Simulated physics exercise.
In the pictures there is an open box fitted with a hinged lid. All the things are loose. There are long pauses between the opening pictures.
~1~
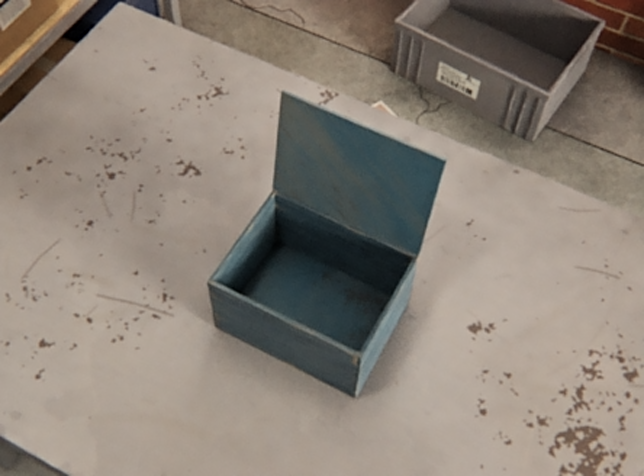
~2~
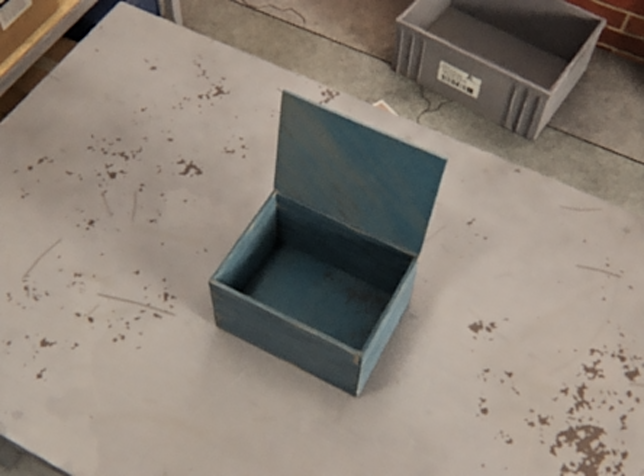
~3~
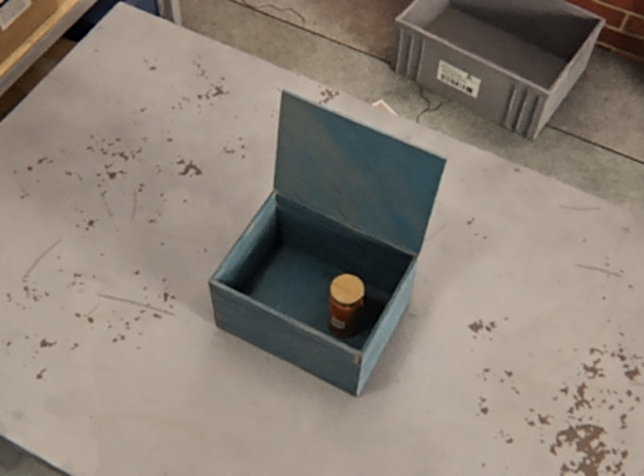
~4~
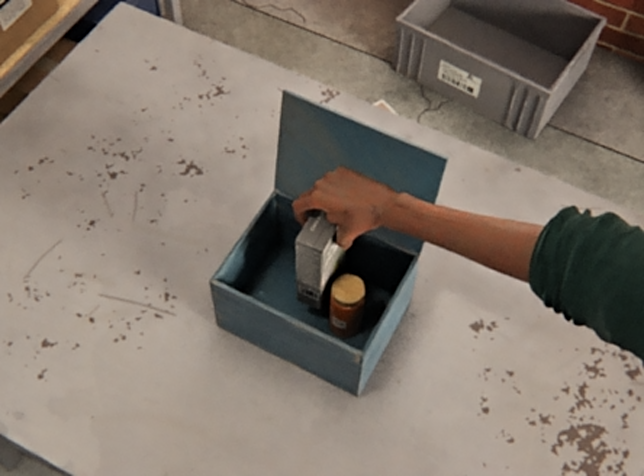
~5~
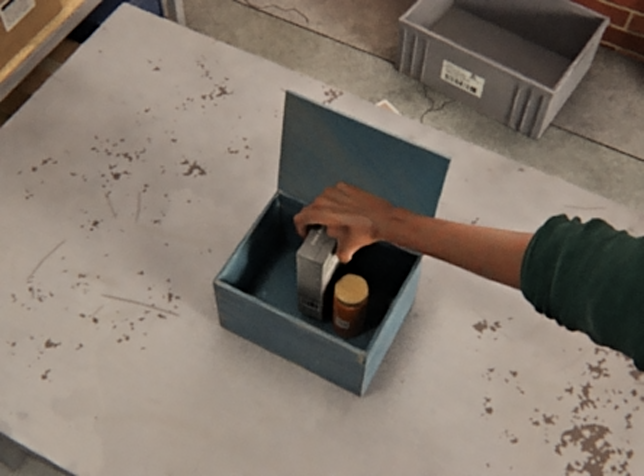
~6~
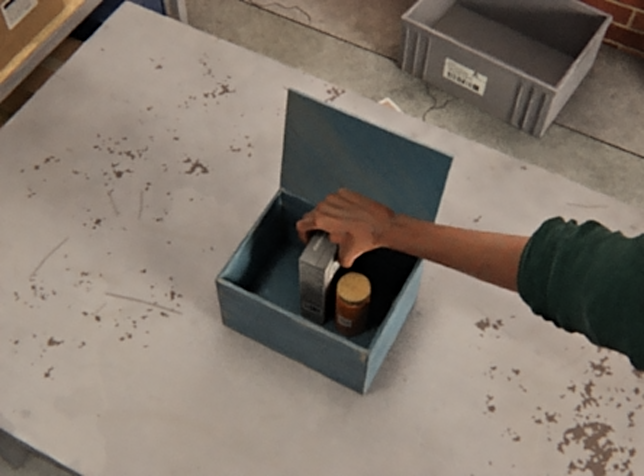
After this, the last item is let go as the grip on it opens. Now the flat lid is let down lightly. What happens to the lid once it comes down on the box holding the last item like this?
The lid is kept from dropping.
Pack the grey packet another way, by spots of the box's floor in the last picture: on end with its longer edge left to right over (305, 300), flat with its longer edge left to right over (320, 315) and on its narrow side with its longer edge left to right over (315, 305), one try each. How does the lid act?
The lid is kept from lowering the first try, lowers completely the second try and is kept from lowering the third try.
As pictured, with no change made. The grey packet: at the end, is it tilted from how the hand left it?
After all that, it keeps its set angle.
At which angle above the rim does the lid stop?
Near 30°.
Then, 1.20 s past the last view, lid starting down.
Then, 1.80 s past the last view, lid 49° above the rim.
Then, 3.30 s past the last view, lid 32° above the rim; grey packet displaced a little near (316, 286).
Finally, lid 30° above the rim; both still in place. Final places as the last picture's camera would see them, grey packet near (315, 288).
